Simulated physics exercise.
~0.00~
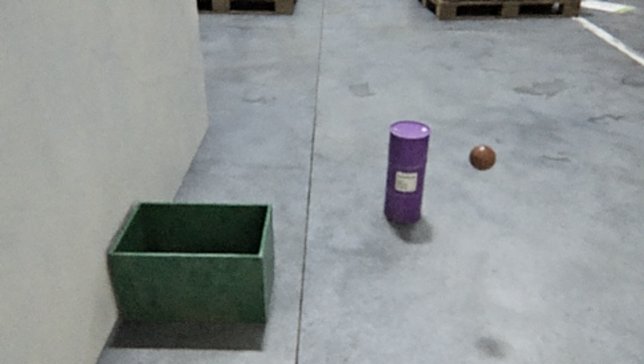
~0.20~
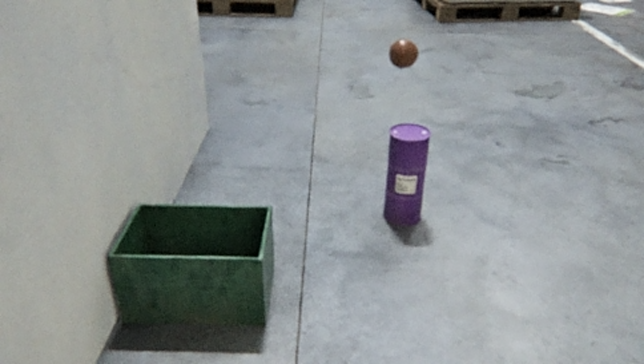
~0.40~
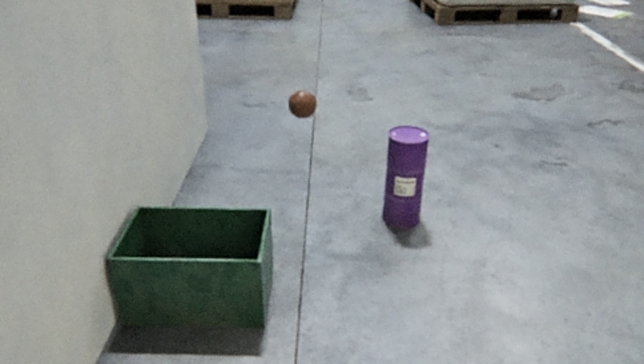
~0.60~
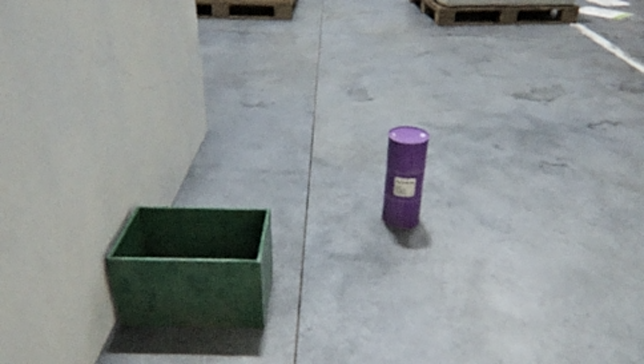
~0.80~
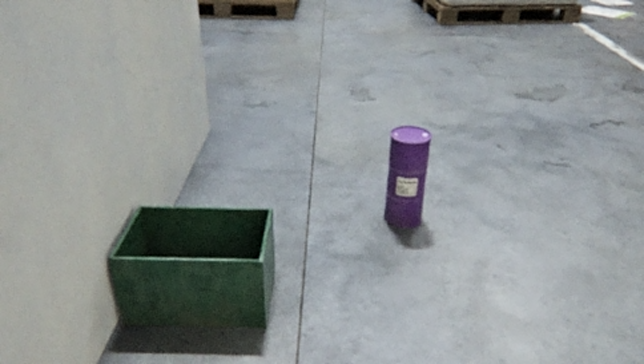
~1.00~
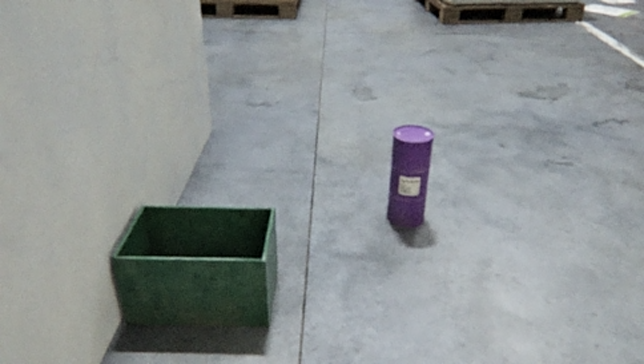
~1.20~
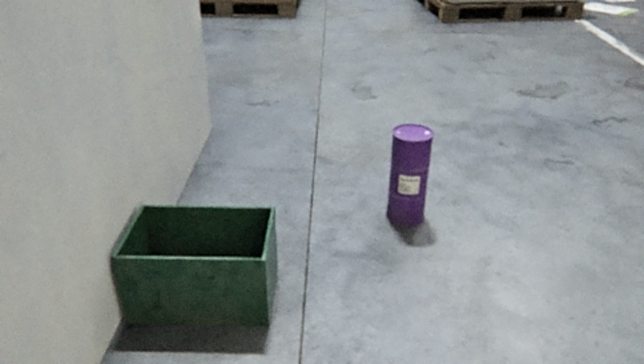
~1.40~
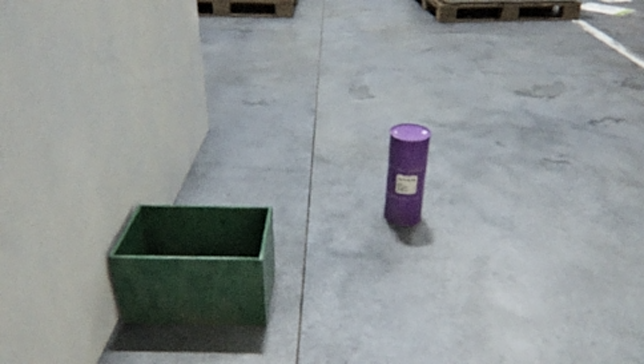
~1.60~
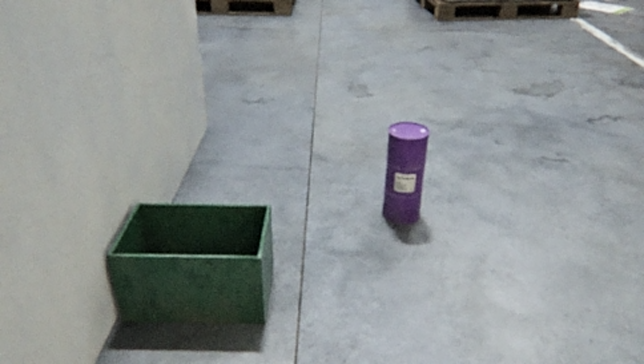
A brown ball flew up and to the left past a standing purple canister, then dropped toward the open green box on the floor and went out of sight inside it, while the canister stayed where it was.
